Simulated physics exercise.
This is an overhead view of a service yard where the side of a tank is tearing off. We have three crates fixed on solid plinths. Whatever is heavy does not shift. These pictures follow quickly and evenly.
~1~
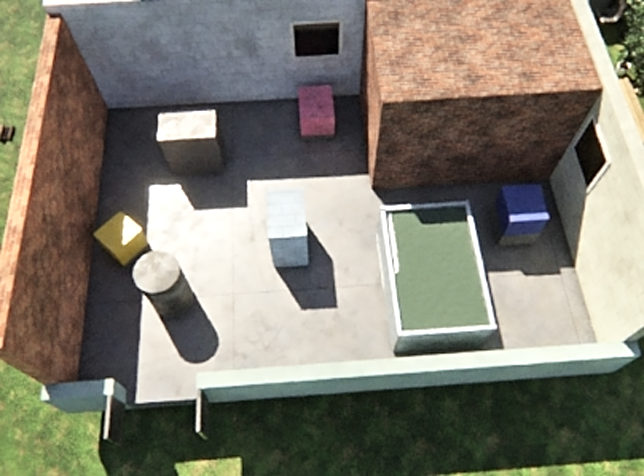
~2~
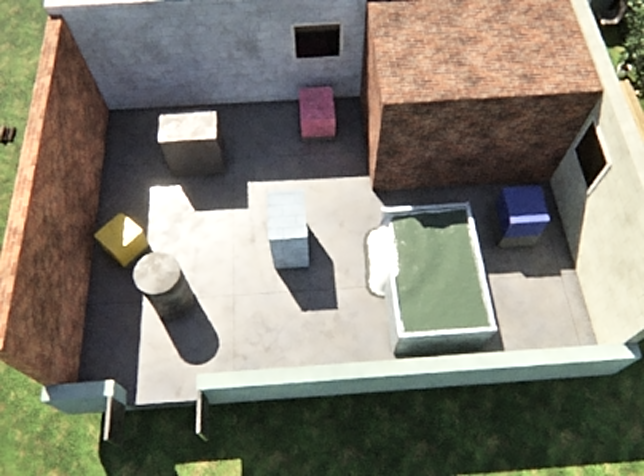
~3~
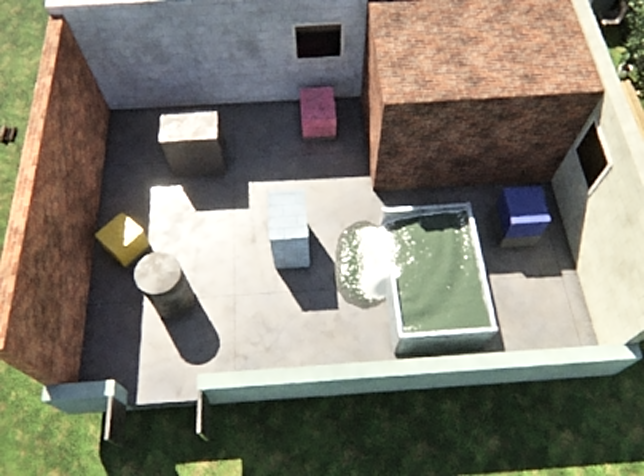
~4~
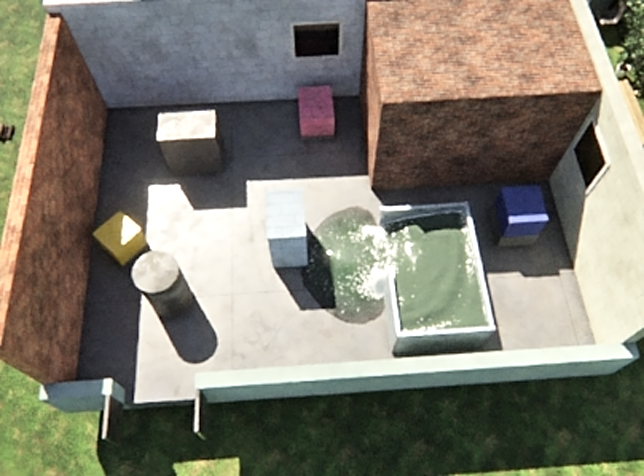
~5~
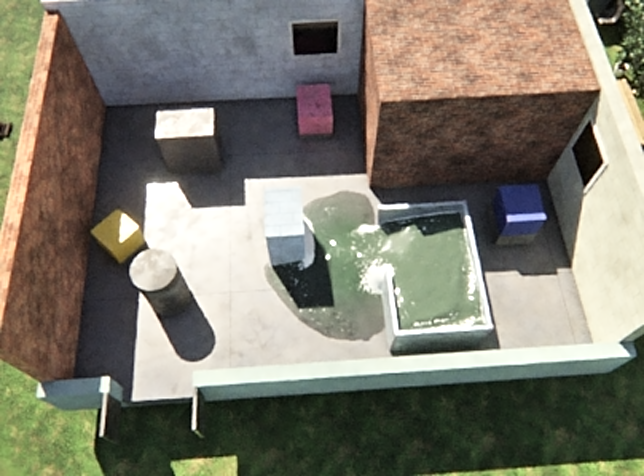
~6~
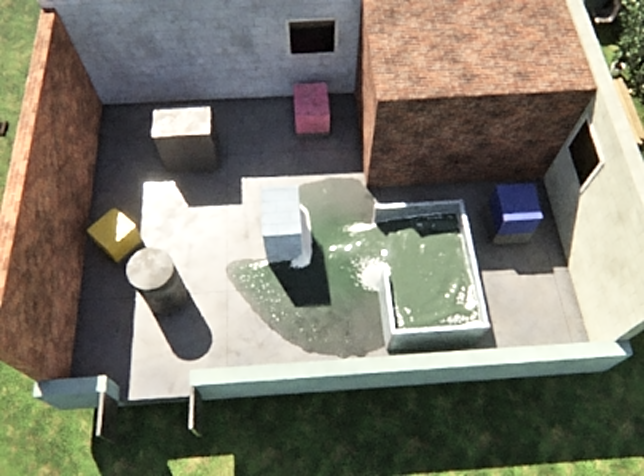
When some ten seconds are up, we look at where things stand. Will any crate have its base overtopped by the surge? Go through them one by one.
Outcome: The yellow crate is not missed by the water this time; the blue crate is missed by the water this time; the pink crate is not missed by the water this time.
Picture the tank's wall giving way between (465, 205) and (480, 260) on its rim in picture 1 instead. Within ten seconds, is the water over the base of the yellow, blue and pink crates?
Yellow: Reached; blue: Reached; pink: Untouched.
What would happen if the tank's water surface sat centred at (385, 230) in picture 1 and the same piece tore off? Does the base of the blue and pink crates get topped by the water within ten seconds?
For the blue crate, it is missed; for the pink crate, it is overrun.
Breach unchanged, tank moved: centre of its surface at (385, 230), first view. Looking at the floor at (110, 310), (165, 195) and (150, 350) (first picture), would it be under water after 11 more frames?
Untouched, submerged, untouched.
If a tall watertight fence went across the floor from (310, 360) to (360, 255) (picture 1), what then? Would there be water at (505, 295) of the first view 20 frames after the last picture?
There: Dry.
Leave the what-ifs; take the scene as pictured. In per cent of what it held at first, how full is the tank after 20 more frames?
About 30 per cent.
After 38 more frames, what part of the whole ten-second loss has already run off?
Around 65 percent.
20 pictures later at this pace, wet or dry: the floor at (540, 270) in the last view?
Lab note: Spot reads unsubmerged.
A moment on, water covers 30 % of the floor; the yellow crate water round its plinth, the blue crate not reached, the pink crate water round its plinth.
Next, water covers 50 % of the floor; the yellow crate water round its plinth, the blue crate not reached, the pink crate water round its plinth.
Then, water covers 65 % of the floor; the yellow crate water round its plinth, the blue crate not reached, the pink crate water round its plinth.
Later, water covers 80 % of the floor; the yellow crate water round its plinth, the blue crate not reached, the pink crate water round its plinth.
In the end, water covers 90 % of the floor; the yellow crate was topped, the blue crate stayed above the water, the pink crate was topped.
